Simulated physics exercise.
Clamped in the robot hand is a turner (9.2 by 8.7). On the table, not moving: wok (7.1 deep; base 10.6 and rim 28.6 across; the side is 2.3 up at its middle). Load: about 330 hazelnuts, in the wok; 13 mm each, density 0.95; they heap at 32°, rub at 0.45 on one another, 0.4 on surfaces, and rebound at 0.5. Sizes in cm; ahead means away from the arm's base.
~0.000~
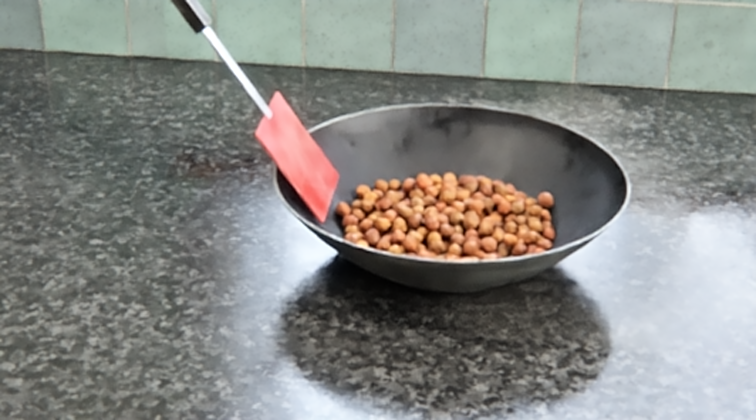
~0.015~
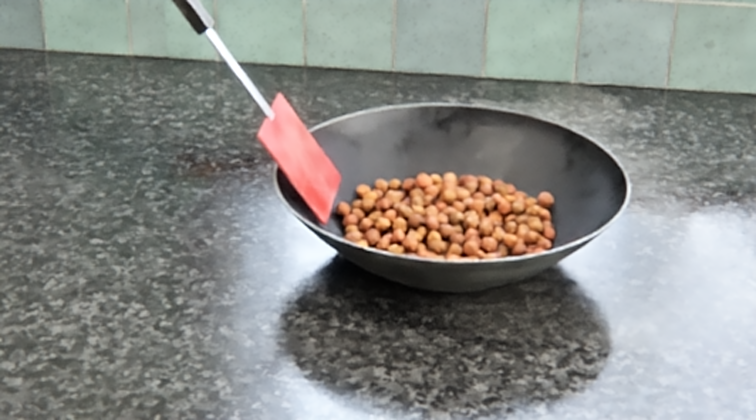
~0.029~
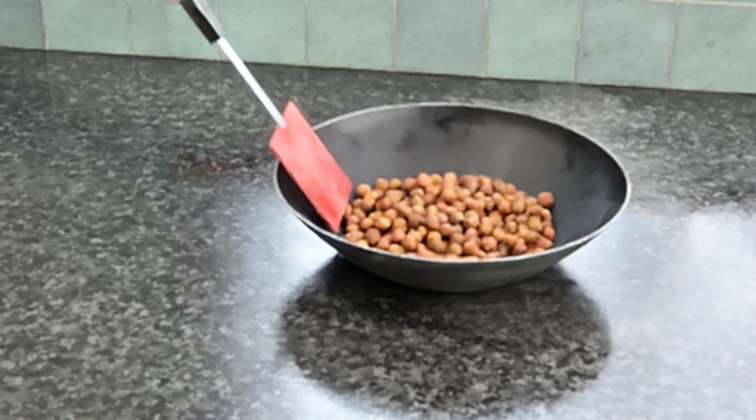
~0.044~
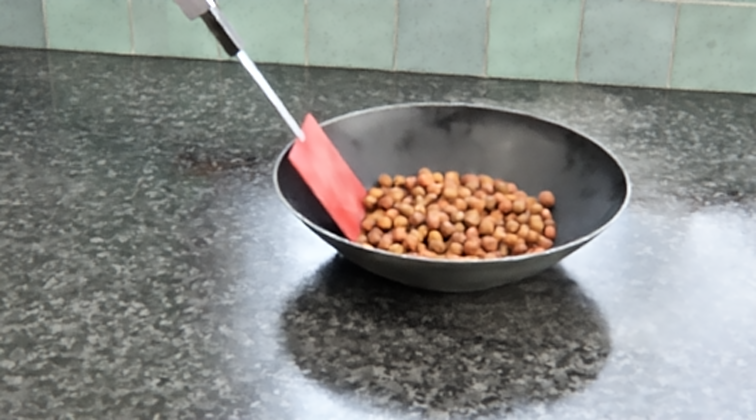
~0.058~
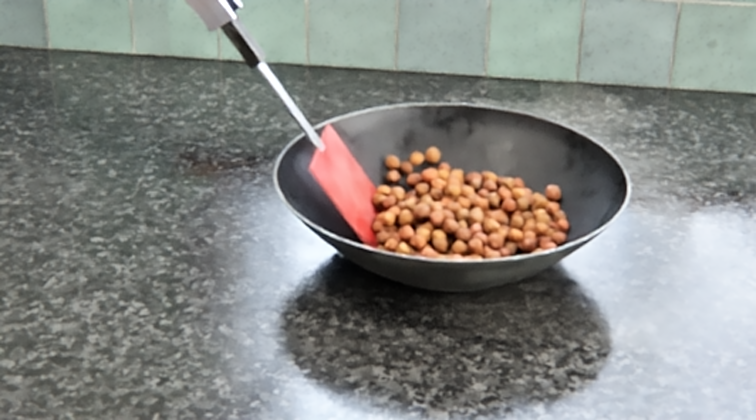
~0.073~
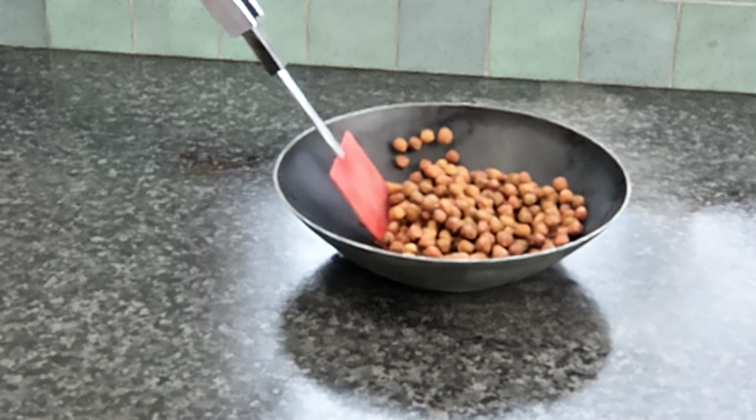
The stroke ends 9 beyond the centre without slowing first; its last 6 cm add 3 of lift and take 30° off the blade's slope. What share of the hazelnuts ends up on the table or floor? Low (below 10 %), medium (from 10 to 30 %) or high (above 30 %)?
Answer: High; above 30 % of the hazelnuts finish on the table or floor.
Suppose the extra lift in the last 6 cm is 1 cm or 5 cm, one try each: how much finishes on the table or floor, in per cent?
About 40 and 40 per cent.
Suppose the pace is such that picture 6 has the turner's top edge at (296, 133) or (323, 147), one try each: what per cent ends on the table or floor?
About 5 and 30 per cent.
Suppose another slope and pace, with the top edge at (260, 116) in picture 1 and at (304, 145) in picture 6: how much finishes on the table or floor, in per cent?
About 15 per cent.
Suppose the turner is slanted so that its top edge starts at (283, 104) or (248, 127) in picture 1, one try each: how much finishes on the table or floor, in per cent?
About 45 and 40 per cent.
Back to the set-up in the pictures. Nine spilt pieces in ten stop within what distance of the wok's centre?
Roughly 60 cm.
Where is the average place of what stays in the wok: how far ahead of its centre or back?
Roughly 3.5 cm ahead.
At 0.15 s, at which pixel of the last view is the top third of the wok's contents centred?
At about (557, 201).
After 0.11 s, sloping 55°, highest piece 9 above the table; 330 in the wok.
After 0.15 s, sloping 47°, highest piece 11 above the table; 323 in the wok, 7 on the blade or in flight.
After 0.37 s, sloping 25°, highest piece 16 above the table; 195 in the wok, 46 on the table or floor, 89 on the blade or in flight.
After 1.42 s, sloping 25°, highest piece 5 above the table; 194 in the wok, 136 on the table or floor.
At rest, 194 in the wok, 136 on the table or floor. That is 41 % on the table or floor.
